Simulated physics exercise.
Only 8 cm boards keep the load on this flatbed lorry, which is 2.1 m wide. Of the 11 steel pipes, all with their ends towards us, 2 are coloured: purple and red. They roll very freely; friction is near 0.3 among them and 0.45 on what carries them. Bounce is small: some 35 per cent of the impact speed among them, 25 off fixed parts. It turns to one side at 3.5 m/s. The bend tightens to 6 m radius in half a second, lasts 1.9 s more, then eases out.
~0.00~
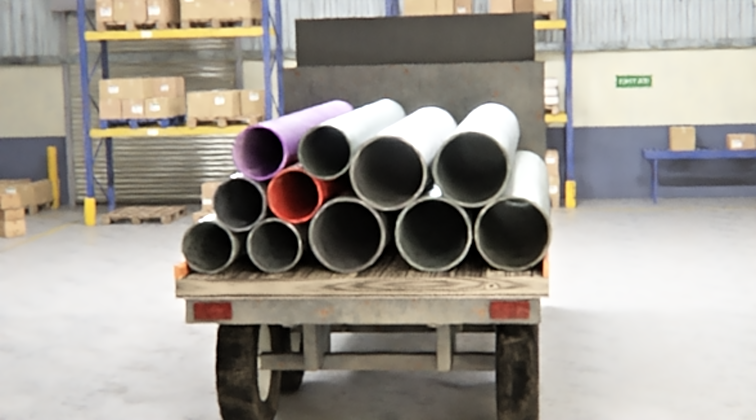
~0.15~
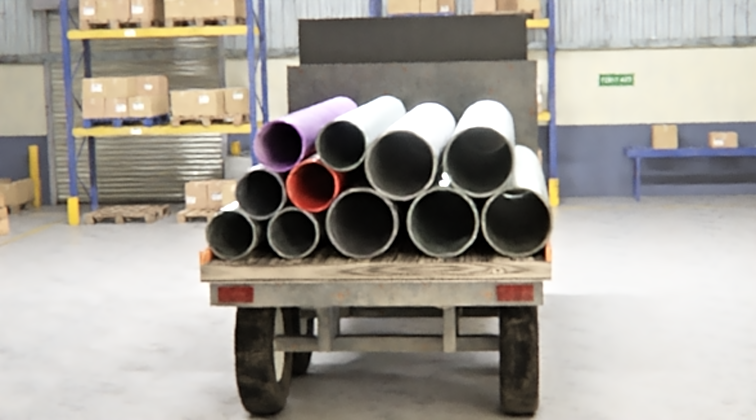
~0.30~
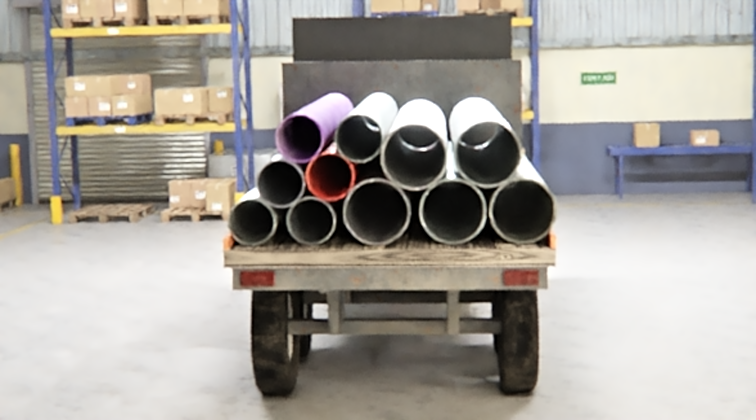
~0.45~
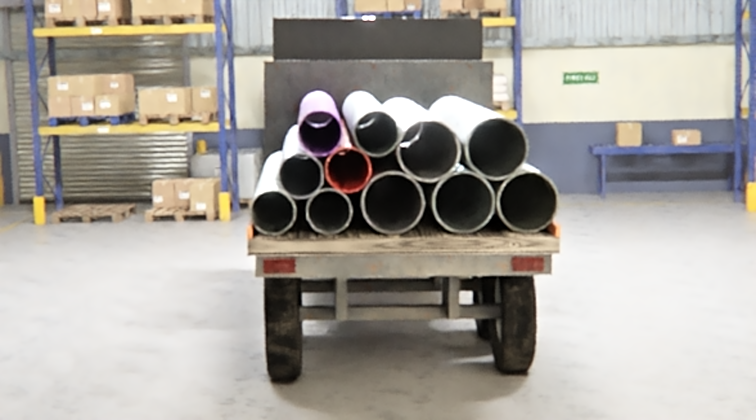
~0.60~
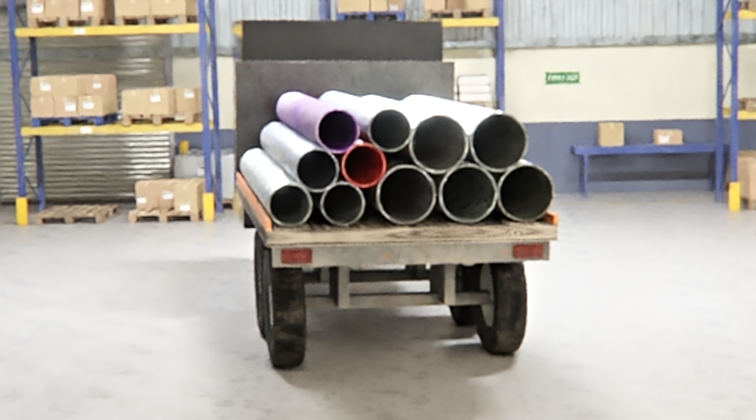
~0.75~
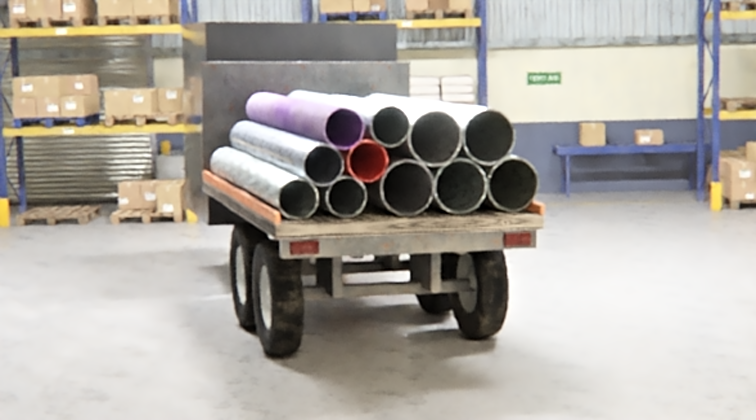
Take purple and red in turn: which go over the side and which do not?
The purple pipe remains on the deck, the red remains on the deck.
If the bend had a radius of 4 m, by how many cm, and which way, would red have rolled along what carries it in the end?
About 5 cm to the right.
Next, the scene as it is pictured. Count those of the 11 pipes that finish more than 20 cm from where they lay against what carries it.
The count is 0.
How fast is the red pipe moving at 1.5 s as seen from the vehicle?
About 0.0 m/s.
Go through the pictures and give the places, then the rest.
Purple (259, 153), red (293, 196); 5 of the 11 make up the bottom layer, in the first frame.
Purple (279, 146), red (311, 186); the deck is level, in the second frame.
Purple (299, 138), red (330, 177); the deck is a shade lower on the right, in the third frame.
Purple (320, 133), red (348, 170); the deck slopes 1° down to the right, in the fourth frame.
Purple (338, 131), red (365, 166); the deck slopes 2° down to the right, in the fifth frame.
Purple (344, 129), red (369, 161); the deck slopes 2° down to the right, in the sixth frame.
Then, 1.5 s in, purple is up on others, 55 cm from the left edge; red is up on others, 75 cm from the left edge; 0 gone from the deck.
Then, 2.4 s in, still the same for purple, red; 0 gone from the deck.
In the end (3.4 s), purple is up on others, 55 cm from the left edge; red is up on others, 75 cm from the left edge; 0 gone from the deck.
